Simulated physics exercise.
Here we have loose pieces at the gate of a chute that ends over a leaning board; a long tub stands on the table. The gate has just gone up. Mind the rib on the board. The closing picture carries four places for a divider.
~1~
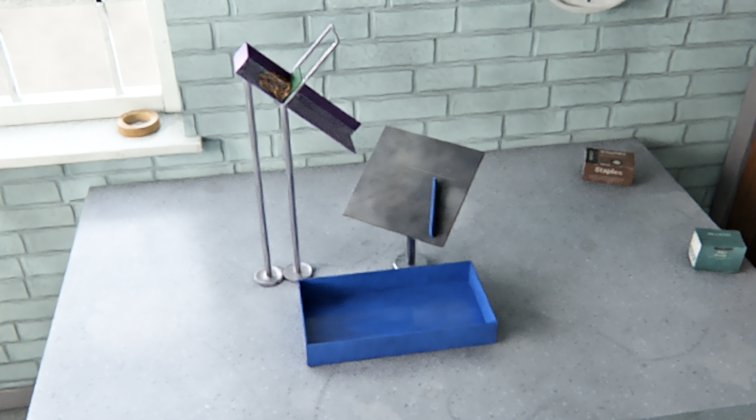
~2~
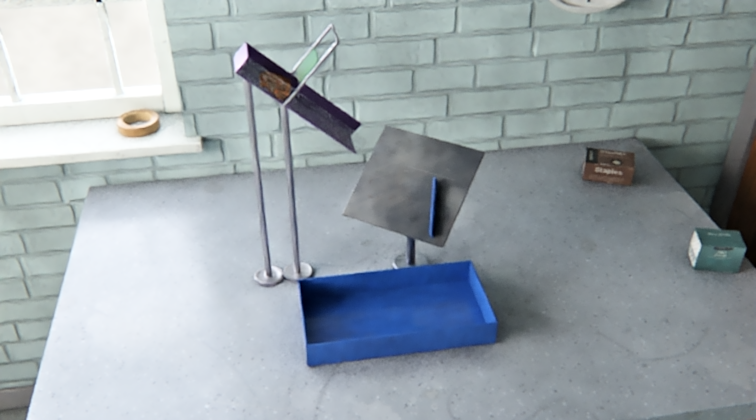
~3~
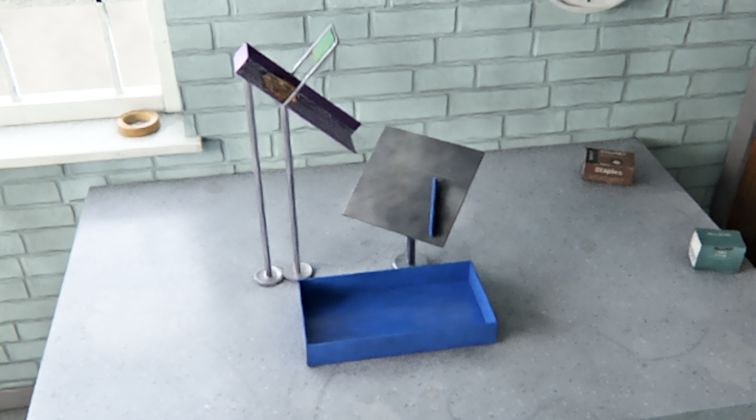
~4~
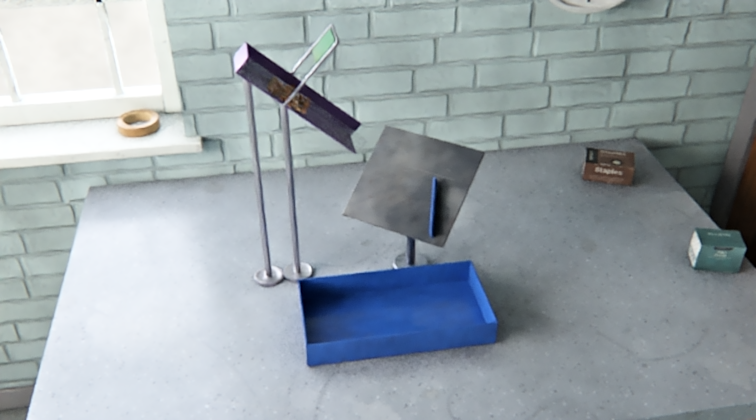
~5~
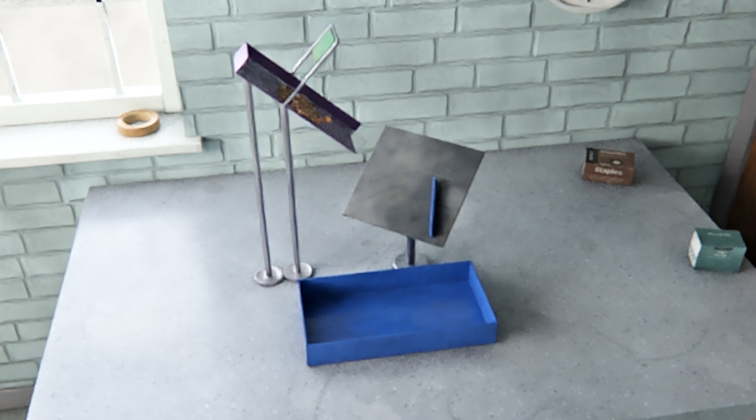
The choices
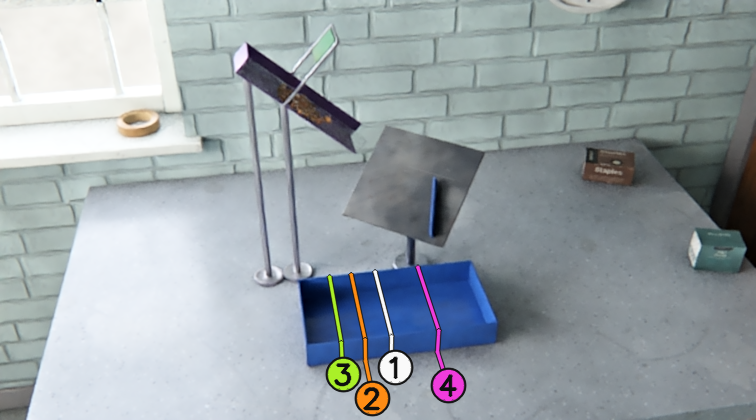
A green gate lifts on a raised chute, and small brown bits slide down it rightward.
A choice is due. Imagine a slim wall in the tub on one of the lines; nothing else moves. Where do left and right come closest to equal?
The best line is 1.
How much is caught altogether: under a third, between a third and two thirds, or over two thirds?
It is over two thirds.
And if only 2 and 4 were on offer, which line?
That is line 2.
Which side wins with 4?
Left.
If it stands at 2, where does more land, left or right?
Right.
On the marked copy, line 1 crosses the front rim at (391, 335); line 2 crosses the front rim at (365, 338); line 3 crosses the front rim at (341, 341); line 4 crosses the front rim at (438, 329).
Choosing 1, of what is caught, roughly half on the left of the divider, roughly half on the right.
Choosing 2, of what is caught, about a tenth on the left of the divider, the larger part on the right.
Choosing 3, of what is caught, just a few on the left of the divider, almost all on the right.
Choosing 4, of what is caught, every piece on the left of the divider, not one piece on the right.
